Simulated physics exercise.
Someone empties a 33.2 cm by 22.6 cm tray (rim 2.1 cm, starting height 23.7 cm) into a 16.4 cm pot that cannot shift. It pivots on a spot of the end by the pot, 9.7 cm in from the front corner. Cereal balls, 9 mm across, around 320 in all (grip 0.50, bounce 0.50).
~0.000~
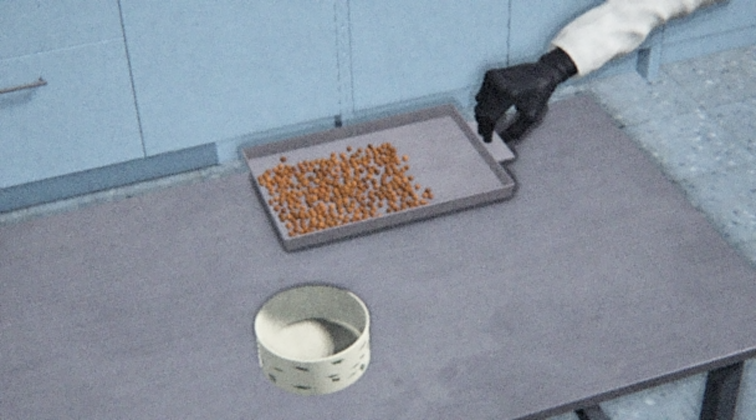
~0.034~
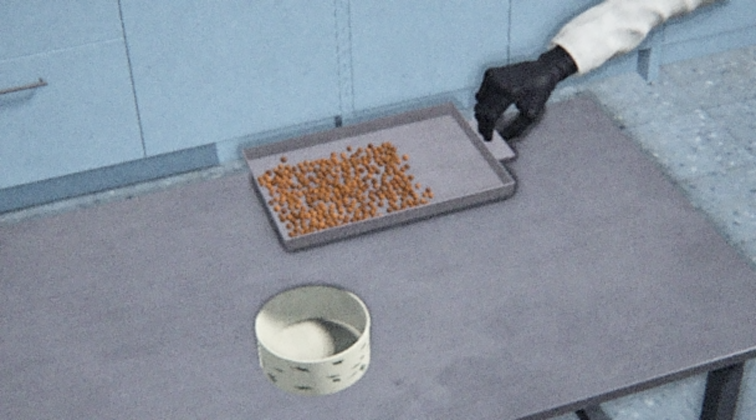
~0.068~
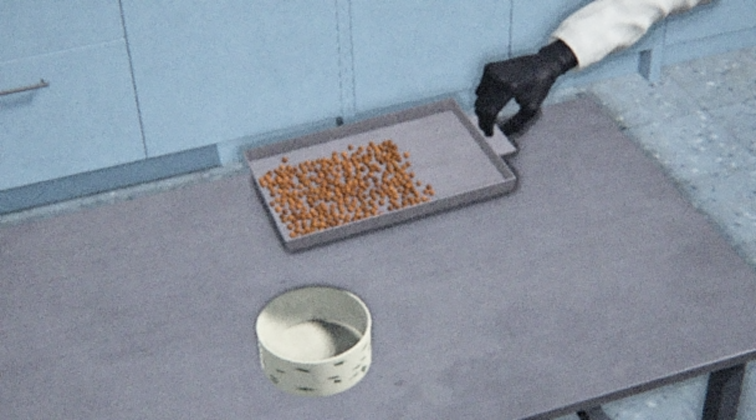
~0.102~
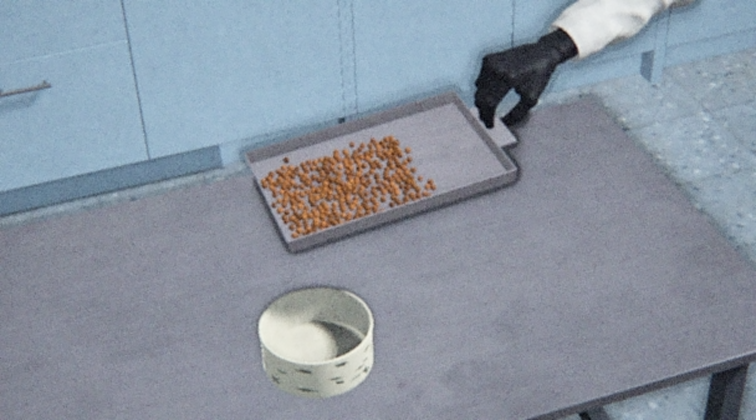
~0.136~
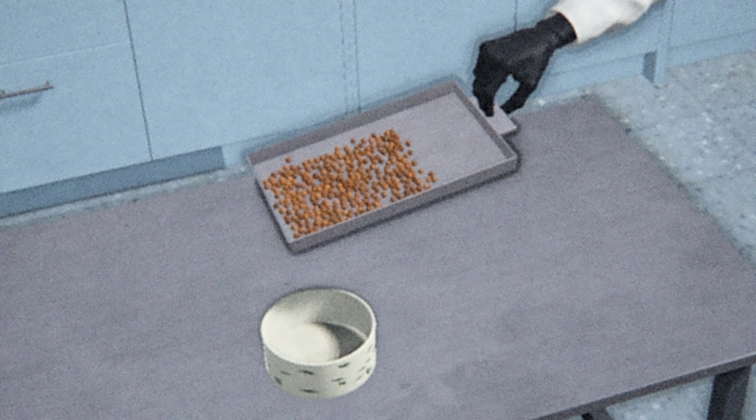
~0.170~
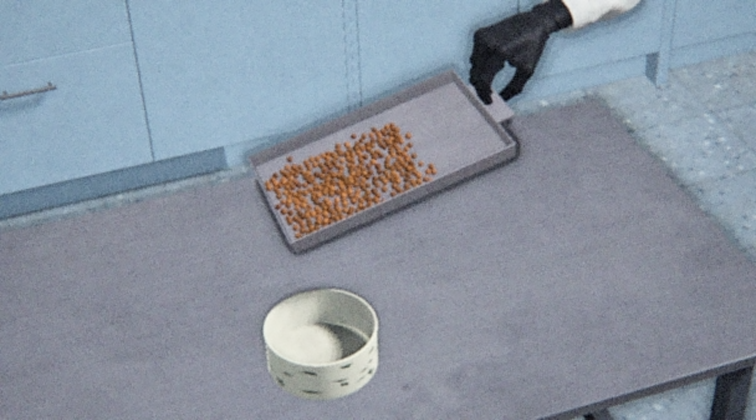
On a grey table in front of pale blue cabinets, a shallow tray of small orange-brown balls lies behind a round cream pot. A black-gloved hand grips the tab at the tray's right end and gradually raises that end, tilting the tray slightly leftward while the balls barely shift.
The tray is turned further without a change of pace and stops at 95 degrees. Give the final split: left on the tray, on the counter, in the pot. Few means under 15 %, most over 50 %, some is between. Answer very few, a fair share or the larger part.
Tray: Very few, counter: The larger part, pot: Very few.
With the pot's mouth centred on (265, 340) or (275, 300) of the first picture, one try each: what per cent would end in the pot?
Some 25 and 35 per cent.
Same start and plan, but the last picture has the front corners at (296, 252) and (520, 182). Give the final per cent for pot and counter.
Pot 80, counter 20.
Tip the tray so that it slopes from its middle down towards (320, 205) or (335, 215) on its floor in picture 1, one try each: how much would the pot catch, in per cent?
Some 25 and 85 per cent.
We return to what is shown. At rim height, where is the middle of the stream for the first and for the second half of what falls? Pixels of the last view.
First near (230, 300), later near (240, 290).
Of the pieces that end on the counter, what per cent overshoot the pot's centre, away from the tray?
About 100 per cent.
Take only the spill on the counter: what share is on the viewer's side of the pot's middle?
About 10 per cent.
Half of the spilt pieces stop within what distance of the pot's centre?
Some 18 cm.
Then, at 0.50 s, tilt 53 degrees; the tray holds 100 %, the pot 0 %.
After 0.72 s, tilt 80 degrees; the tray holds 95 %, the pot 0 %.
After 1.06 s, tilt 95 degrees; the tray holds 20 %, the pot 0 %.
In the end, at 2.1 s, tray 0 %, counter 100 %, pot 0 %.
